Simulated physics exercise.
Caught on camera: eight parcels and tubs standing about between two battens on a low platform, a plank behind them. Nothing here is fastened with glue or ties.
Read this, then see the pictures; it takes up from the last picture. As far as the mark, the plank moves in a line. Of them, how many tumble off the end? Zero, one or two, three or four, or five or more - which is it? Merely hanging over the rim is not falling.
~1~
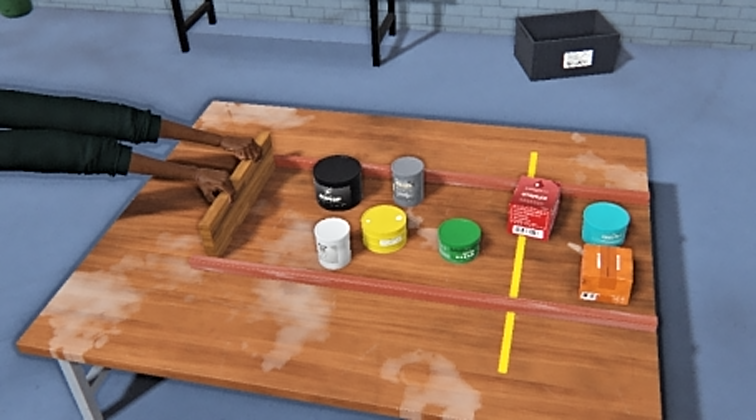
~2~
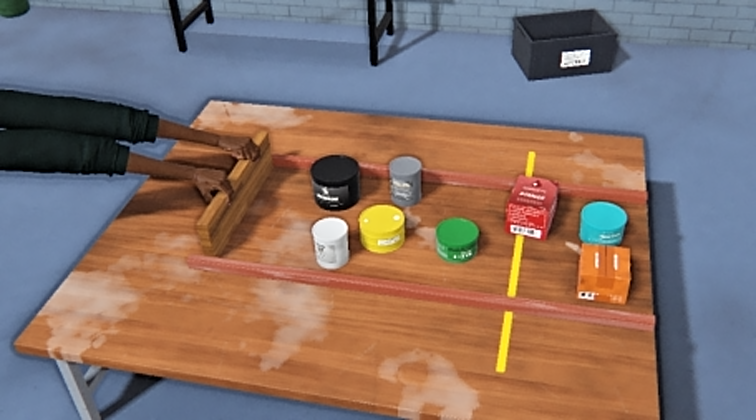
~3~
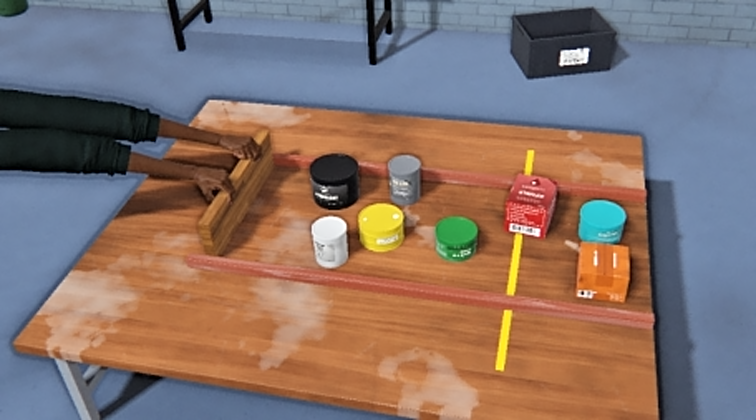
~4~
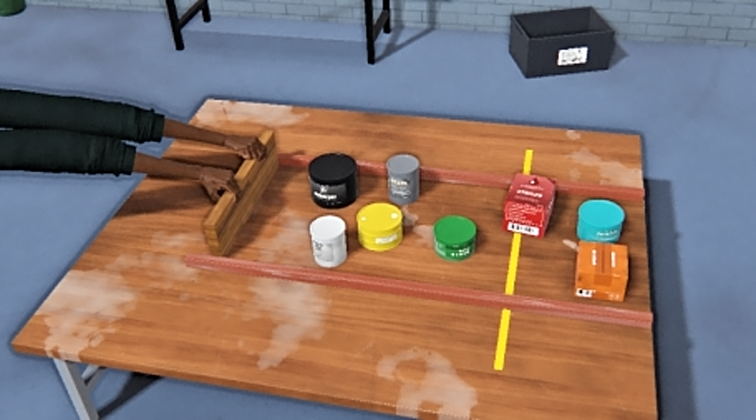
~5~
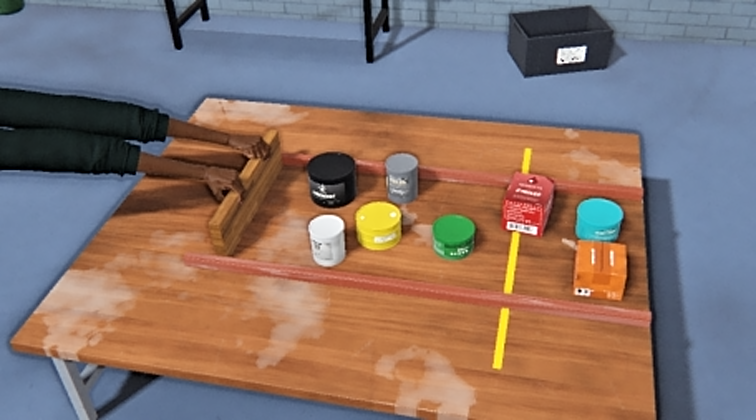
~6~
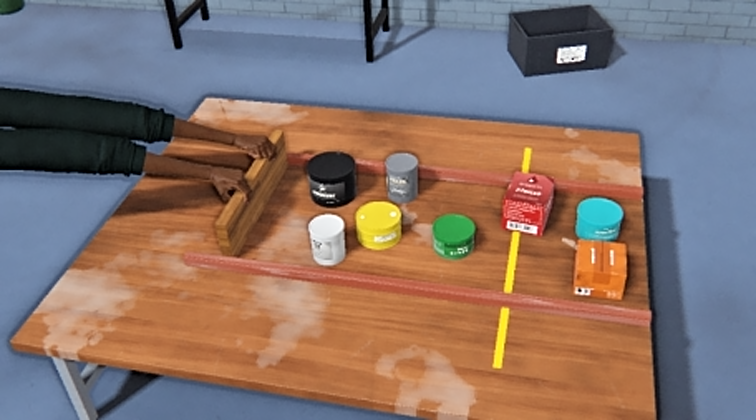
The right band is zero.
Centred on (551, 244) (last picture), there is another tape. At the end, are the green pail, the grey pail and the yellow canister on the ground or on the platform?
The green pail keeps its place; the grey pail keeps its place; and the yellow canister keeps its place.
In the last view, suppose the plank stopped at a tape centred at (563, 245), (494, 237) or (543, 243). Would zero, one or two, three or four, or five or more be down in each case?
Going through the places as listed, I'd say just one or two, then none at all, then either one or two.
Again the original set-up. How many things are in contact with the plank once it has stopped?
At rest, 3 are in contact.
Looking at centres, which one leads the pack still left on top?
The turquoise pail, it is.
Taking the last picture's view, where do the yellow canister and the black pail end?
They come to rest around (537, 244) and (544, 209).
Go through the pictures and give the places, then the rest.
Orange parcel (606, 274); turquoise pail (605, 227); red box (535, 208); plank (241, 193); tape (521, 244), in the first frame.
Turquoise pail (602, 226); grey pail (406, 182), in the second frame.
Red box (531, 206); green pail (456, 240), in the third frame.
Orange parcel (601, 271); yellow canister (380, 227), in the fourth frame.
Turquoise pail (598, 222); white pail (328, 241), in the fifth frame.
Orange parcel (600, 269); turquoise pail (598, 222); red box (529, 203); plank (255, 192); tape (515, 240), in the sixth frame.
Soon after, none off yet; orange parcel at rest near (600, 269); turquoise pail at rest near (598, 222); red box at rest near (529, 203).
In the end, the number that fall off is zero.
